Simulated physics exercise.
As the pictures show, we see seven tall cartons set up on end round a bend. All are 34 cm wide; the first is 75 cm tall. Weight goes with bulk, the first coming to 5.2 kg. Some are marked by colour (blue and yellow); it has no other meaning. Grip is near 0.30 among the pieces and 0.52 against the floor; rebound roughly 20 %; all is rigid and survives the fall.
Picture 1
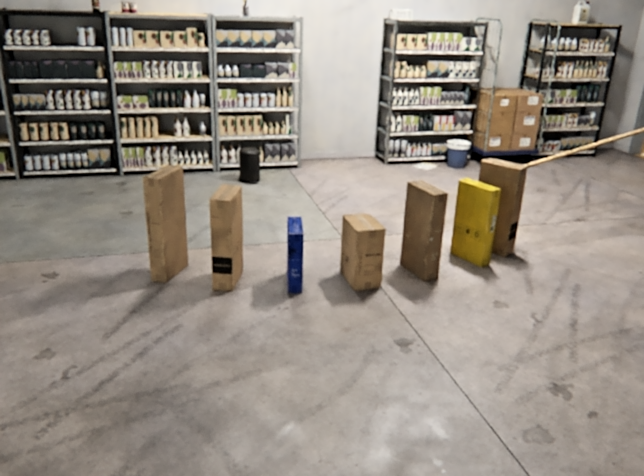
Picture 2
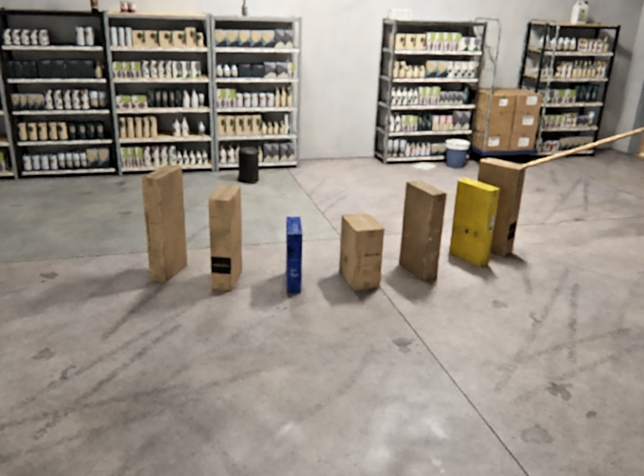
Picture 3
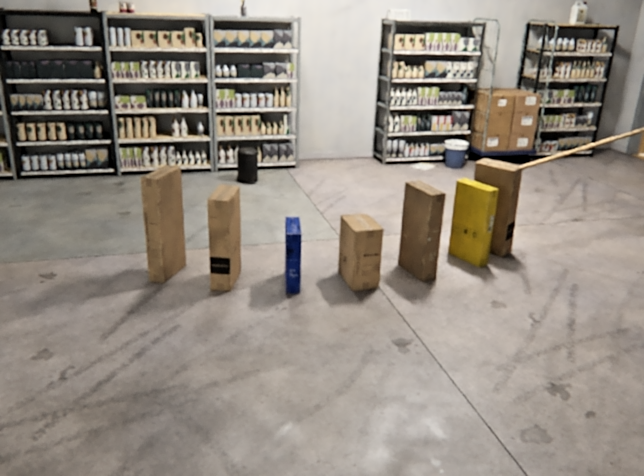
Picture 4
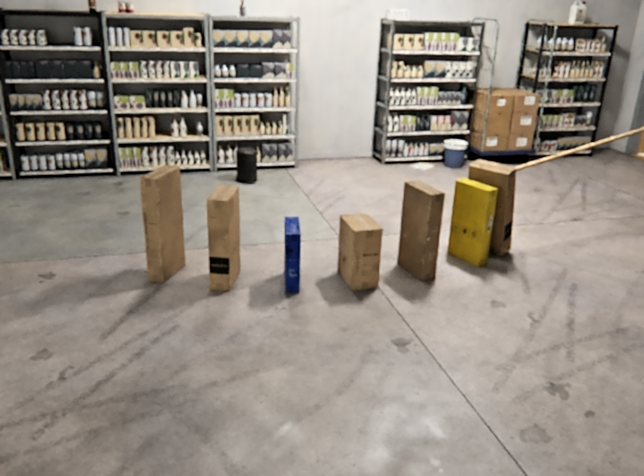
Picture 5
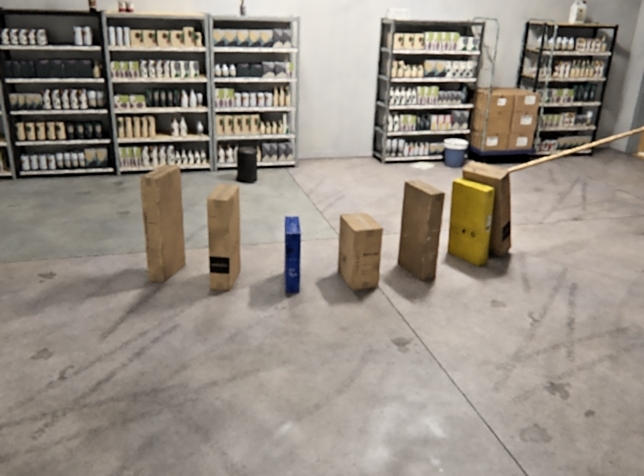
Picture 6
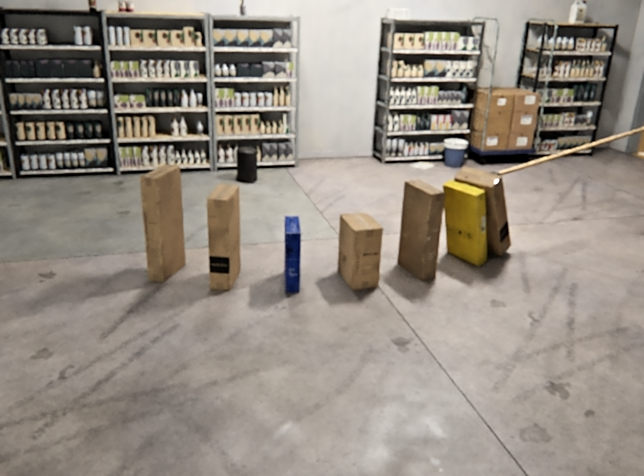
A pole pushes the rightmost carton, which tilts left against the yellow carton, tipping it slightly.
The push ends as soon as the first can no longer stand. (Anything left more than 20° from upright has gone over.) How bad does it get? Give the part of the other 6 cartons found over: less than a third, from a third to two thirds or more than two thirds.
More than two thirds of them.
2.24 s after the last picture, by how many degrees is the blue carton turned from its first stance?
Some 90°.
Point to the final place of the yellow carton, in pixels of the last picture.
Around (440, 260).
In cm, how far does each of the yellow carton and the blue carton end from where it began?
Yellow 40, blue 30.
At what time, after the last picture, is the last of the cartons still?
Around 3.0 s.
Then, 0.32 s on from the sixth picture, 1 of the 6 other cartons over; yellow carton tipped 55°.
Then, 0.92 s on from the sixth picture, 4 of the 6 other cartons over; yellow carton lying flat; blue carton tipped 20°.
Then, 2.24 s on from the sixth picture, 6 of the 6 other cartons over; yellow carton lying flat; blue carton lying flat.
Finally, 6 of the 6 other cartons over; blue carton lying flat; yellow carton lying flat. That is 100 per cent. Not one is left standing. Seen by the last camera, middles, blue carton near (253, 277), yellow carton near (440, 260).
